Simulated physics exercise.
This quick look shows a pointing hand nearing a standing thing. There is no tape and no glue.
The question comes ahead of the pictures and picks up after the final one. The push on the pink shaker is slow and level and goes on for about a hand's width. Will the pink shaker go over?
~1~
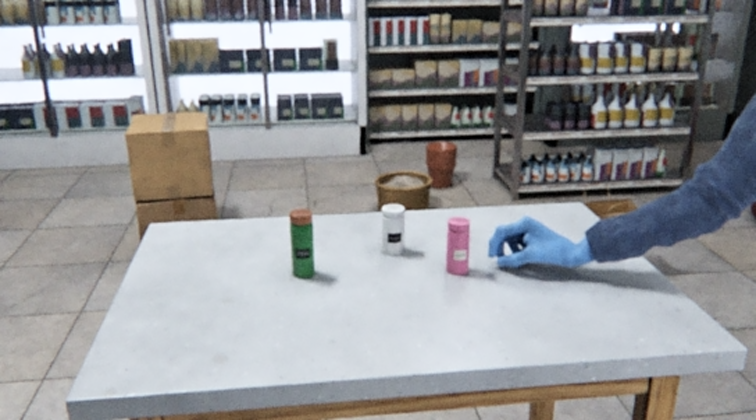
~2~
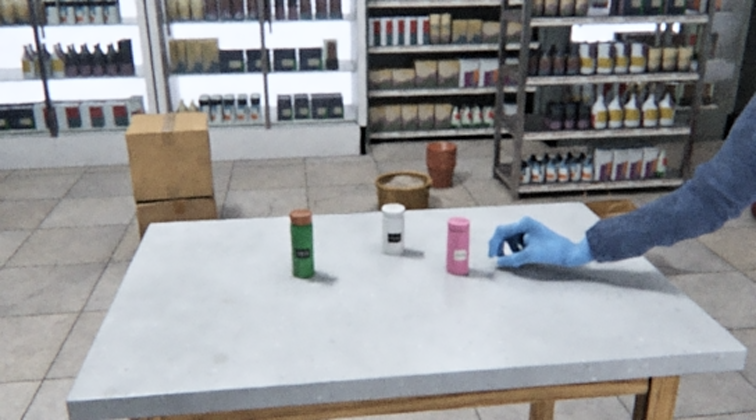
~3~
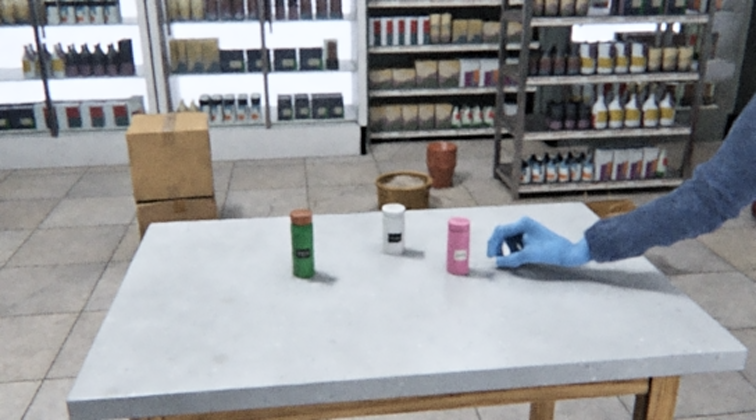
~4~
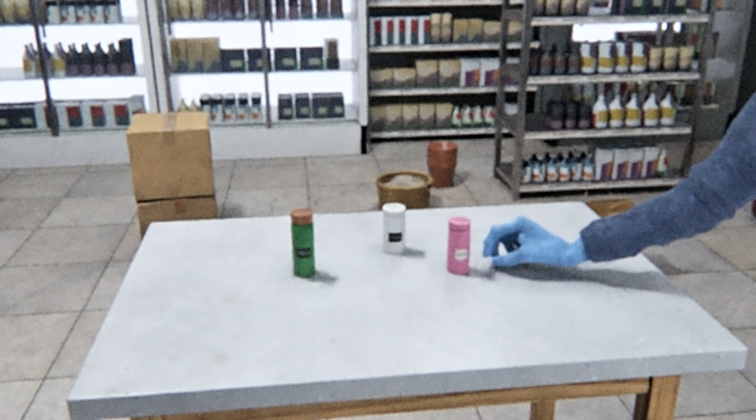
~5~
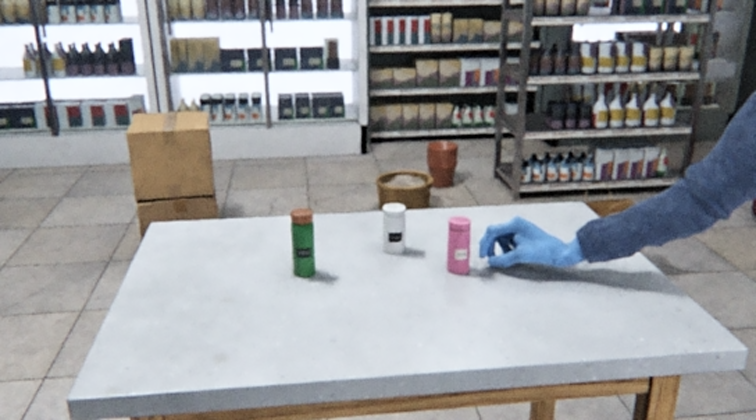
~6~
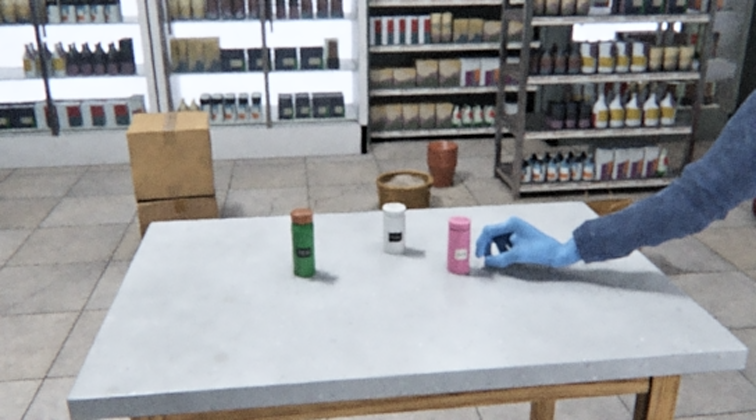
No, it stays on its base.
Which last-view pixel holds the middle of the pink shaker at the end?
It finishes at around (394, 249).
Then, 0.50 s later than the last frame, pink shaker moved about its own width near (437, 246).
Then, 0.90 s later than the last frame, pink shaker moved well along near (411, 248).
When it is over, moved from the start, pink shaker. End places, in pixels of the last picture, pink shaker near (395, 249).
